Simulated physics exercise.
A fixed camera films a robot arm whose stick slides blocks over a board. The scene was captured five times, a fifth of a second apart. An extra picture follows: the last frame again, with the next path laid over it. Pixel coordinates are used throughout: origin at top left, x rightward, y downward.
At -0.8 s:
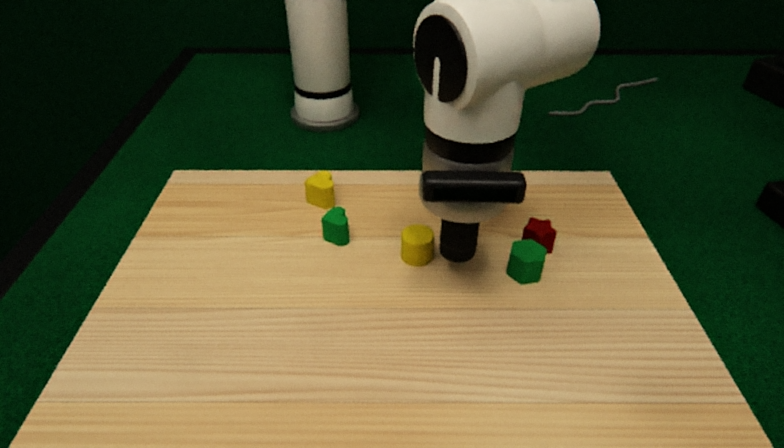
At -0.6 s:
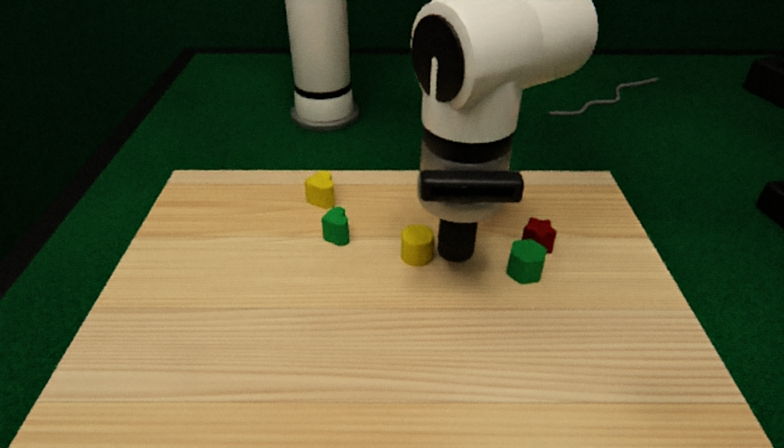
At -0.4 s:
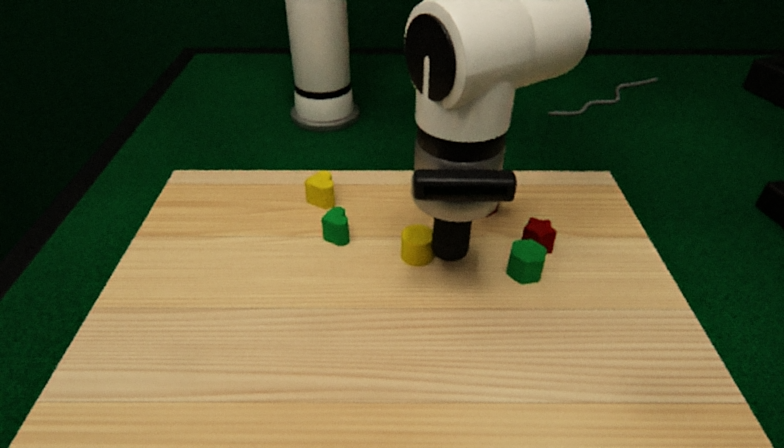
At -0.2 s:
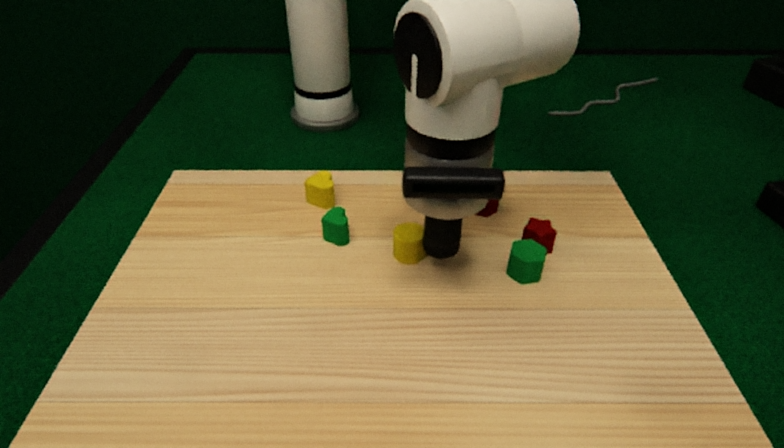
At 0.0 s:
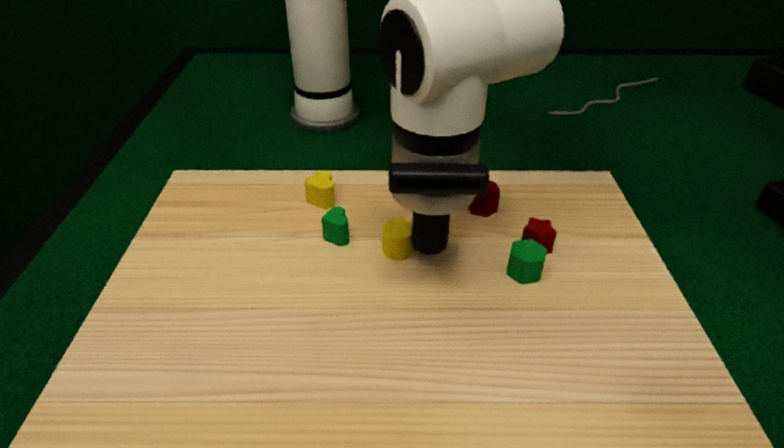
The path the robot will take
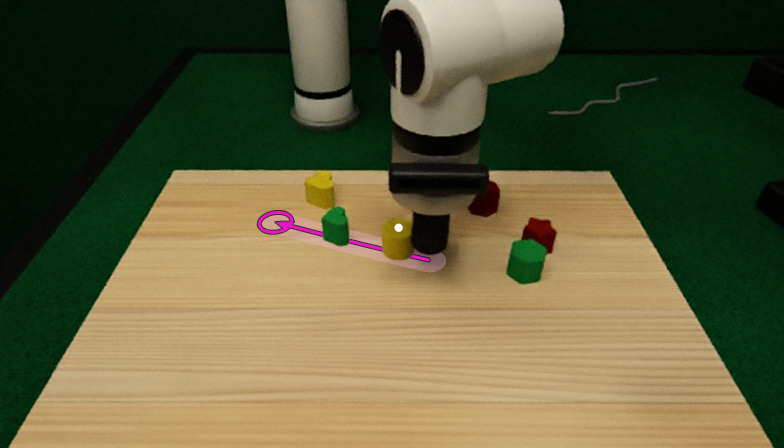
A white robot arm with a black stick reaches over a pale wooden table on green flooring, seen from the front and above by a still camera. A yellow heart and green heart sit at left, a yellow round block near the stick, and green and red blocks at right. The arm moves left, nudging the yellow round block slightly left and away, while another red block comes into view behind it.
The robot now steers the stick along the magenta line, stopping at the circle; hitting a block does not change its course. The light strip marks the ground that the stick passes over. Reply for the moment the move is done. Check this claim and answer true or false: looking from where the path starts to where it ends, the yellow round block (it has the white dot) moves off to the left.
My answer: False.
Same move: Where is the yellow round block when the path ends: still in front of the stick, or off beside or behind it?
I believe the yellow round block loses its place ahead of the stick and slips off.
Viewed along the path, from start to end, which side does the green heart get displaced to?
It heads left.
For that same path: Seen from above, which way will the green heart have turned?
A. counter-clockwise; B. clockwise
The answer is A.
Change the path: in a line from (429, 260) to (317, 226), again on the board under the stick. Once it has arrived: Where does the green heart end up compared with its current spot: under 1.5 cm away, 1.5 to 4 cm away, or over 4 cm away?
The green heart moves over 4 cm.
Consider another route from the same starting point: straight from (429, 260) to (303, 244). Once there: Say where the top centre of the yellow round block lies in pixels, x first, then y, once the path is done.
Top centre: (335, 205).
The line goes straight from (429, 260) to (276, 222); the dot is on the yellow round block.
On the path given first. One third of the way, stick (374, 231); green heart (324, 215); yellow round block (350, 212).
Two thirds of the way, stick (321, 219); yellow heart (321, 178); green heart (289, 209), turned 40° anticlockwise; yellow round block (316, 194).
At the end, stick (273, 207); yellow heart (324, 176); green heart (239, 203), turned 80° anticlockwise; yellow round block (300, 187).
